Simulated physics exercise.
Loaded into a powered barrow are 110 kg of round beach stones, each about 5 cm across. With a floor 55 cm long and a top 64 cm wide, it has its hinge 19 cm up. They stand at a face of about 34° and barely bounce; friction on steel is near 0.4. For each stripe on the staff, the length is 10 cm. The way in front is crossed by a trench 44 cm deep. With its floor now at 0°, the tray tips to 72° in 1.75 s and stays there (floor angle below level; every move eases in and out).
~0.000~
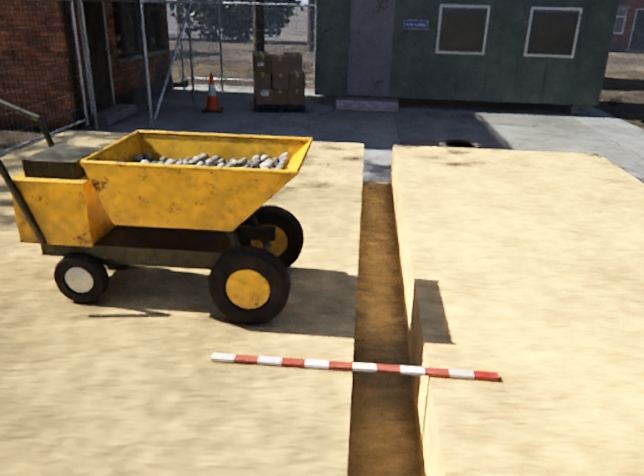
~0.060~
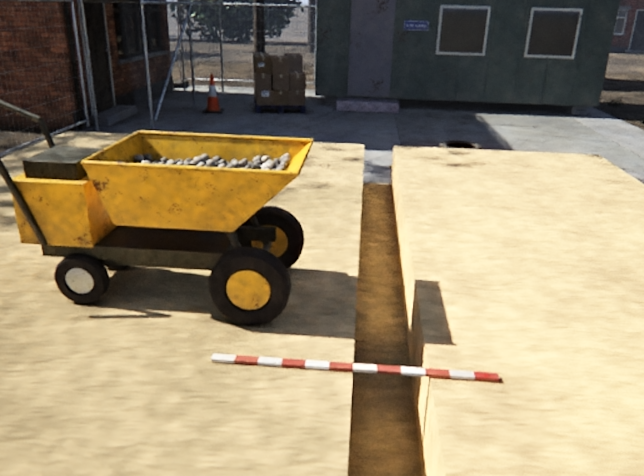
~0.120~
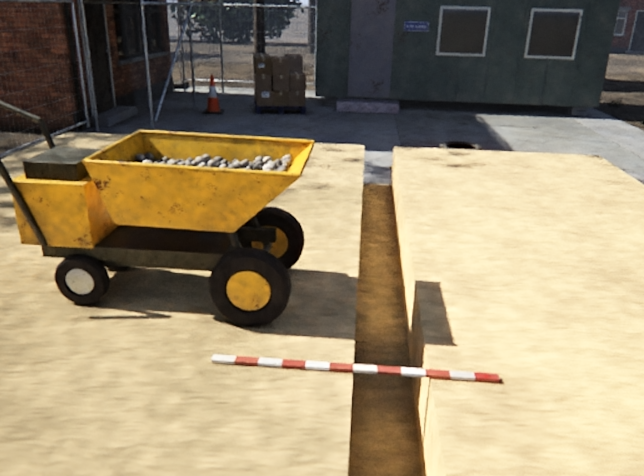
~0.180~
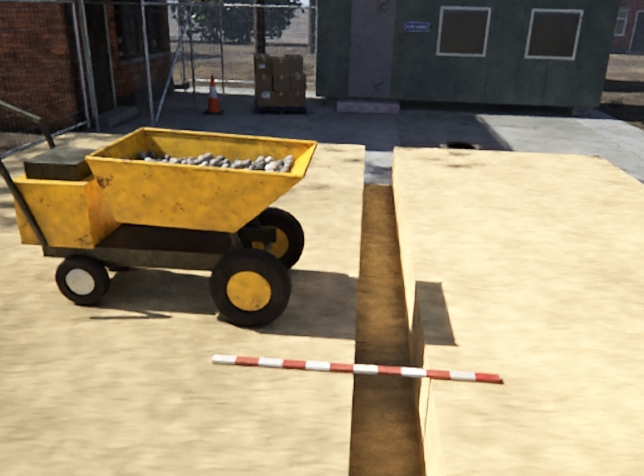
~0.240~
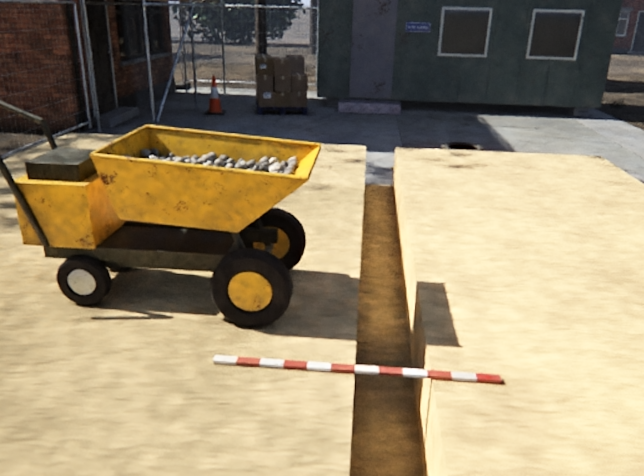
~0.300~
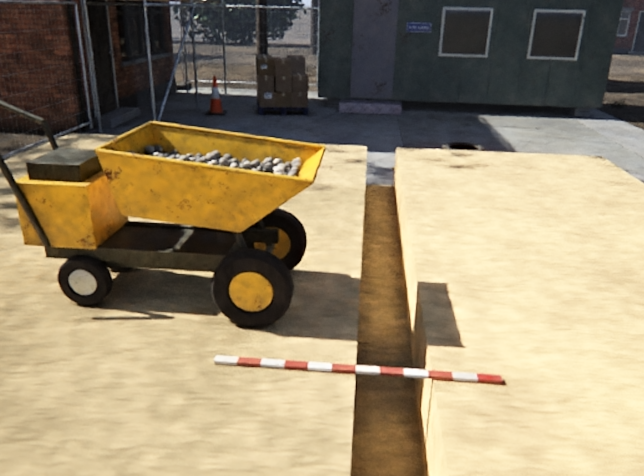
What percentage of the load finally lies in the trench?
About 57 per cent.
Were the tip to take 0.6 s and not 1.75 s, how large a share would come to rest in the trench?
Close to 35 per cent then.
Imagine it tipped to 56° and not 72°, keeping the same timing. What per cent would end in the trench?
In that case near 70 per cent.
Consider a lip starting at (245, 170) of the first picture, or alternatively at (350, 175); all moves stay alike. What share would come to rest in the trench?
Roughly 100 in a hundred, then 5 in a hundred.
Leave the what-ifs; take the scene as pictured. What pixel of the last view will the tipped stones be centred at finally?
Look at roughly (411, 358).
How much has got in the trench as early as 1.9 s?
Around 45 per cent of it, at that instant.
After 1.3 s the floor is at 61°; 99 % in the tray, 1 % in the trench; the foremost stones are at (394, 254).
After 1.9 s the floor is at 72°; 22 % in the tray, 43 % in the trench, 35 % past the trench; the foremost stones are at (538, 314).
After 2.2 s the floor is at 72°; 2 % in the tray, 54 % in the trench, 43 % past the trench; the foremost stones are at (611, 330).
After 4.2 s the floor is at 72°; 0 % in the tray, 57 % in the trench, 43 % past the trench; the foremost stones are at (642, 334).
